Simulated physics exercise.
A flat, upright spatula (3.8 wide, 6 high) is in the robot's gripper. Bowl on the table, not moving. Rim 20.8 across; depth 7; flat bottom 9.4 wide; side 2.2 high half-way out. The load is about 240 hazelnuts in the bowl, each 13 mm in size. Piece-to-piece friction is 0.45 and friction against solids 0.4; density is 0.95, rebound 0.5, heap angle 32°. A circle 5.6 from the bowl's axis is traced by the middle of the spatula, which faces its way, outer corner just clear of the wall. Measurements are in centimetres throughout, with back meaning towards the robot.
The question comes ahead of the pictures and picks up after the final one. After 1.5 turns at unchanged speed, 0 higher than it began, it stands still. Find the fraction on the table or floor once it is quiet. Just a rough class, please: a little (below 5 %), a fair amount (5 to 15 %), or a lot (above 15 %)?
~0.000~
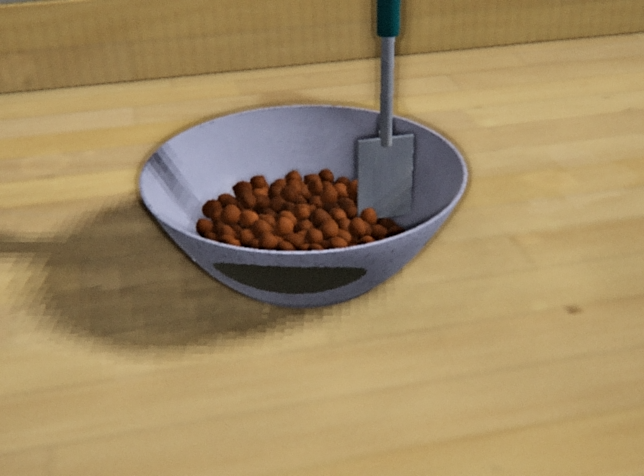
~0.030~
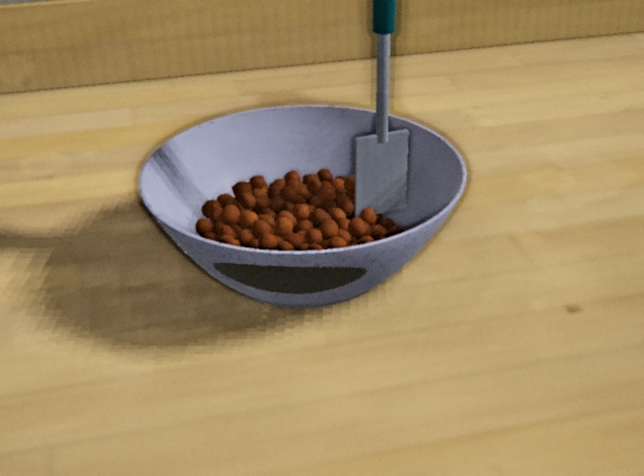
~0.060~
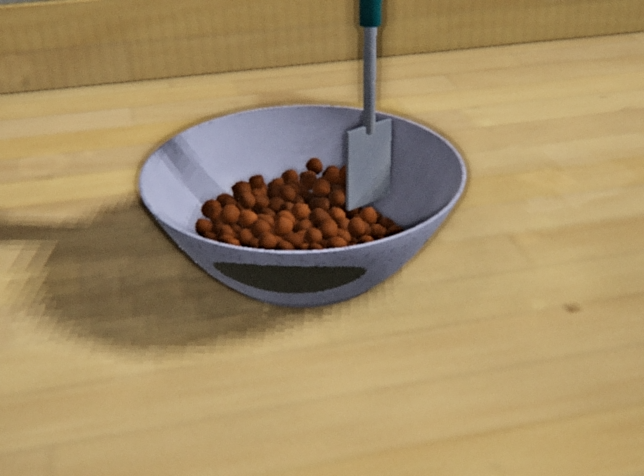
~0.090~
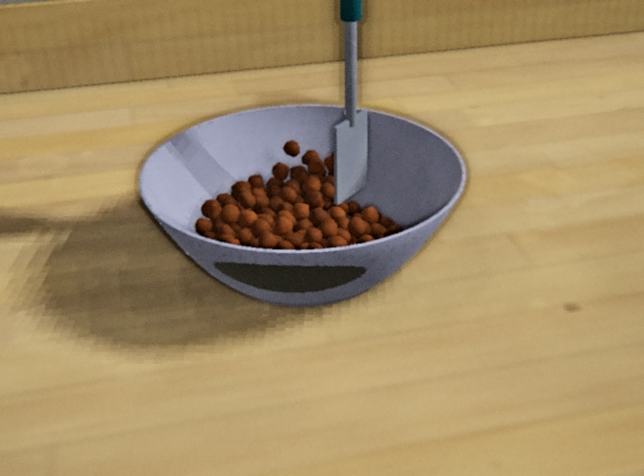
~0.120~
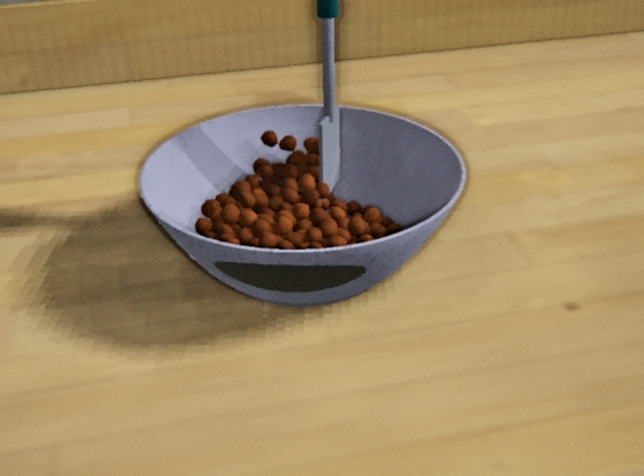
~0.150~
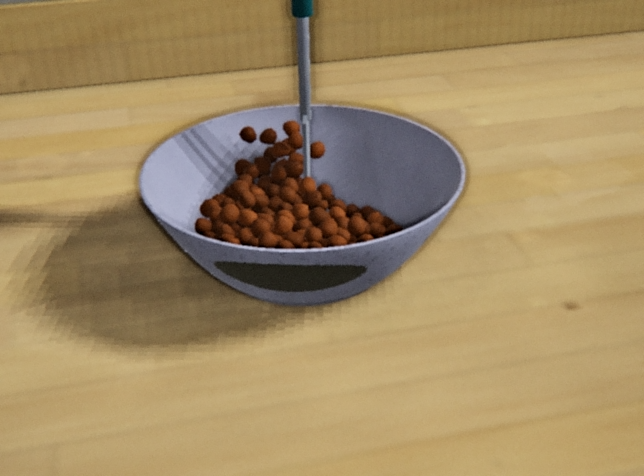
A fair amount.
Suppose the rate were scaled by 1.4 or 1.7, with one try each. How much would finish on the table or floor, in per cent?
Around 25 percent for the first try and 40 percent for the second.
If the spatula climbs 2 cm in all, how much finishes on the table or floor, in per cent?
It comes to some 5 per cent.
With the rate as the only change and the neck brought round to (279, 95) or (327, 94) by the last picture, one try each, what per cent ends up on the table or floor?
Near 20 per cent for the first, near 0 per cent for the second.
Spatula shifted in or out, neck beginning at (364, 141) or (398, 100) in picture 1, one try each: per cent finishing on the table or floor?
I'd guess some 0 and 0 percent.
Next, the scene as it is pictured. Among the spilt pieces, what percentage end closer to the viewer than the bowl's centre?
About 50 per cent.
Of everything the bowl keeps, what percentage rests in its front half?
Around 65 per cent of what the bowl keeps.
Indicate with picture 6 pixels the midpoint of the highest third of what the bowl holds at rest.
The centre sits around (265, 248) in the last picture.
After 0.47 s, 256° round, highest piece 9 above the table; 240 in the bowl, 1 on the table or floor, 4 in flight or on the tool.
After 0.78 s, 78° round, highest piece 9 above the table; 232 in the bowl, 11 on the table or floor, 2 in flight or on the tool.
After 1.14 s, 180° round, highest piece 7 above the table; 221 in the bowl, 24 on the table or floor.
After 1.84 s, 180° round, highest piece 6 above the table; 221 in the bowl, 24 on the table or floor.
In the end, 221 in the bowl, 24 on the table or floor. That is 10 % on the table or floor.
